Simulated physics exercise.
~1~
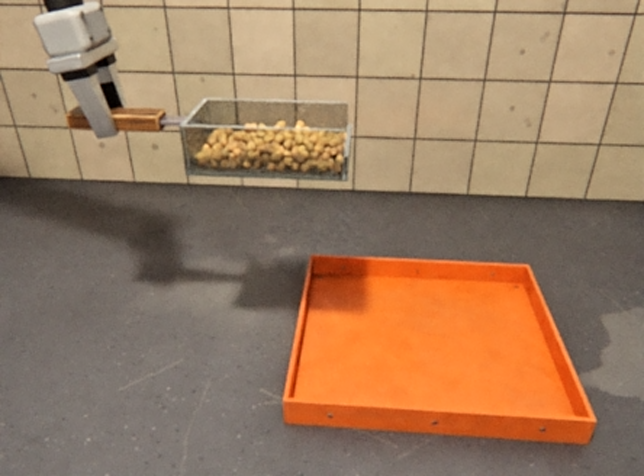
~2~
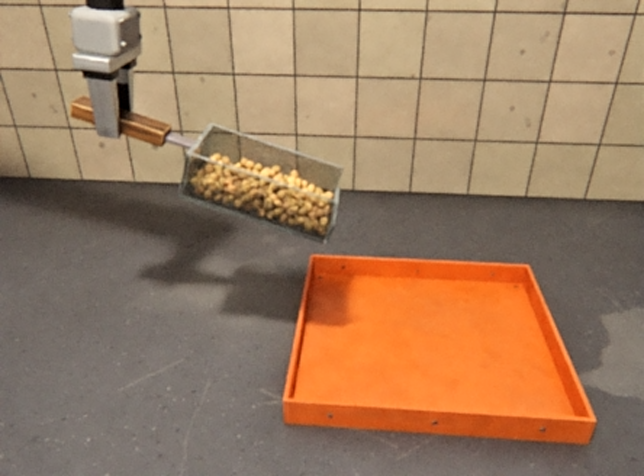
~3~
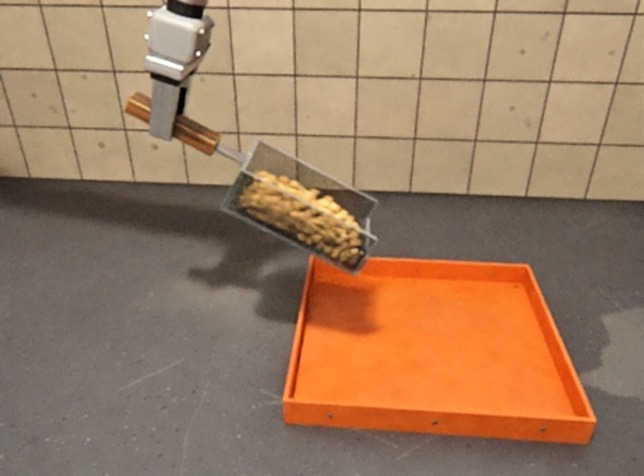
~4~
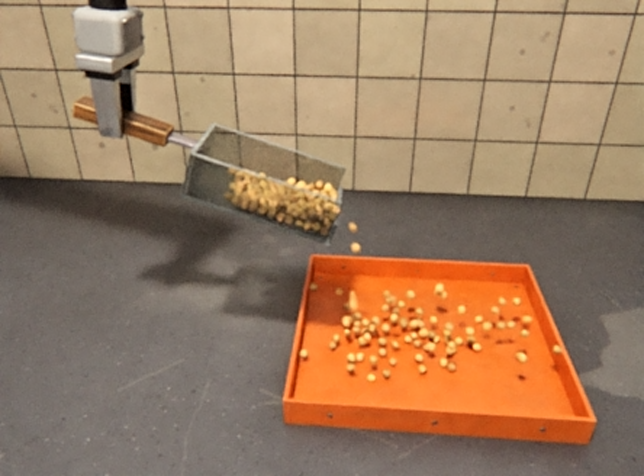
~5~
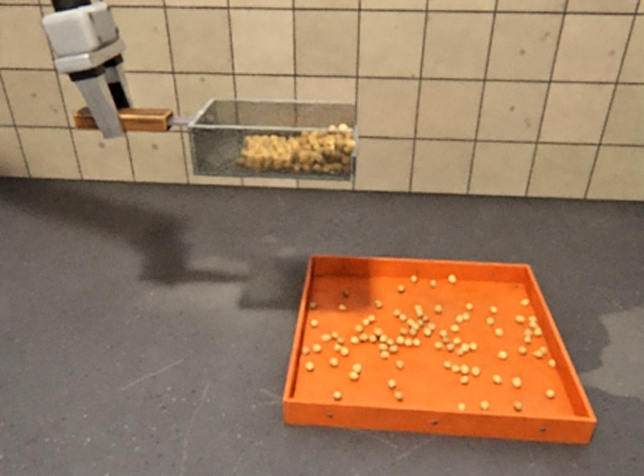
A robot arm holds a clear, open box of dried chickpeas level by its wooden handle, above and to the left of an empty orange tray on a dark grey surface. The arm lowers the box and tips its front end down towards the tray. It moves further right and down, tilting more steeply as the chickpeas slide to the front. Then the box draws back left and up, its tilt easing, while a few chickpeas drop from its edge and many already lie in the tray. Finally the box is level again, still holding a good part of its load, with chickpeas scattered across the tray.
